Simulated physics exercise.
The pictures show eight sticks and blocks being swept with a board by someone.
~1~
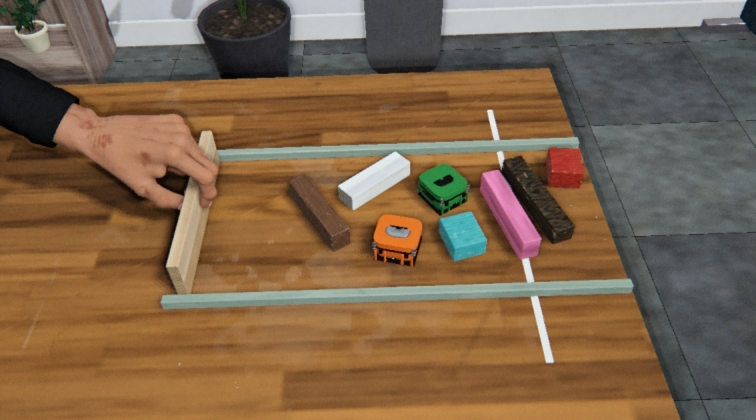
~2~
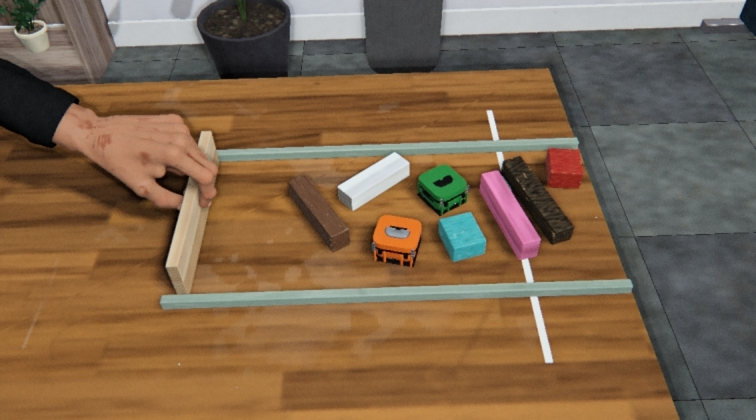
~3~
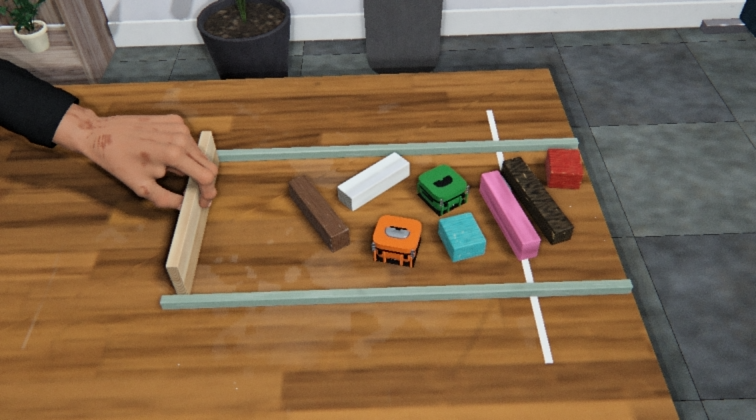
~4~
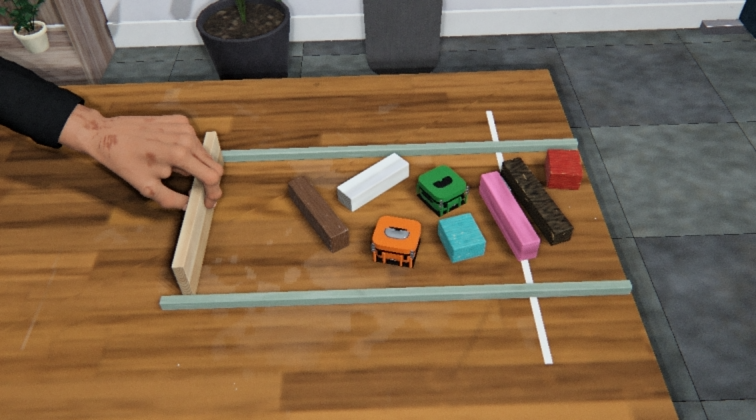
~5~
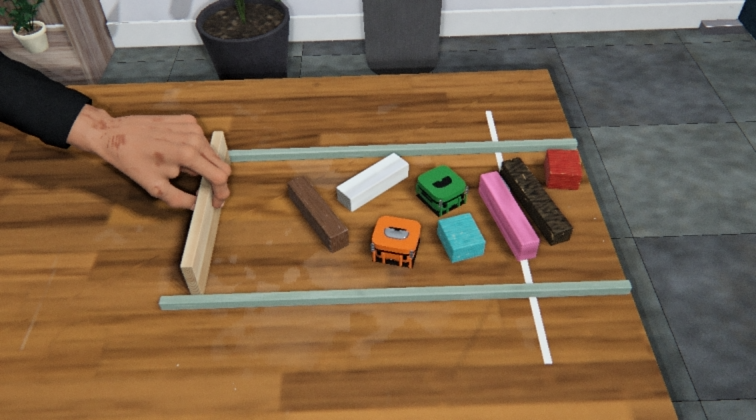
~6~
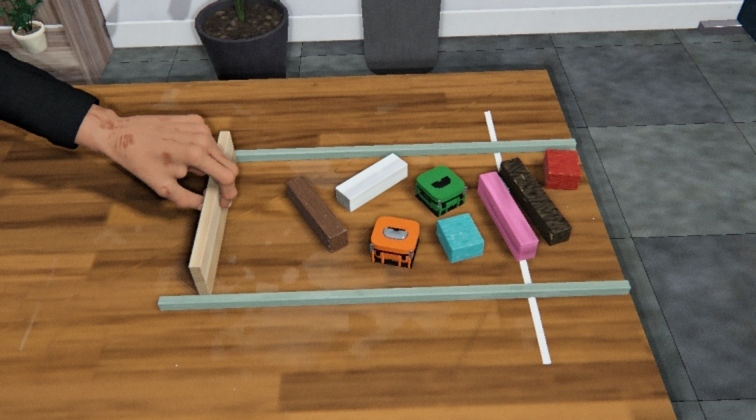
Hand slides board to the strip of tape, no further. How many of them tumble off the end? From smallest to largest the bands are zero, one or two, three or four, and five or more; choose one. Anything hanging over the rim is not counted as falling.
The right band is three or four.
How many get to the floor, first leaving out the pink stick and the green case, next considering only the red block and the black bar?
I'd say 0 the first time and 1 the second time.
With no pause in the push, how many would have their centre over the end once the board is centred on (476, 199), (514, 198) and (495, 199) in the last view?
It comes out as 1, then 3, then 2.
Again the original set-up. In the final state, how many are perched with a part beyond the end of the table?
As for overhanging, the count is 1.
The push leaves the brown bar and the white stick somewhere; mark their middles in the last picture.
(523, 208) and (534, 172).
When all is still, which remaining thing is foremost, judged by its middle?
The one in question is the turquoise block.
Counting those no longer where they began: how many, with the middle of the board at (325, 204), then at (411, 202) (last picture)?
First 2, after that 6.
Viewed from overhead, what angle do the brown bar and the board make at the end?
Roughly 0 degrees.
Soon after, none off yet; red block at rest near (561, 169); black bar at rest near (533, 199); pink stick at rest near (506, 215).
Then, none off yet; red block moved about its own width near (588, 164); black bar moved a little near (582, 196); pink stick moved about its own width near (574, 211).
At rest, the number that fall off is three or four; fallen, pink stick, black bar and red block.
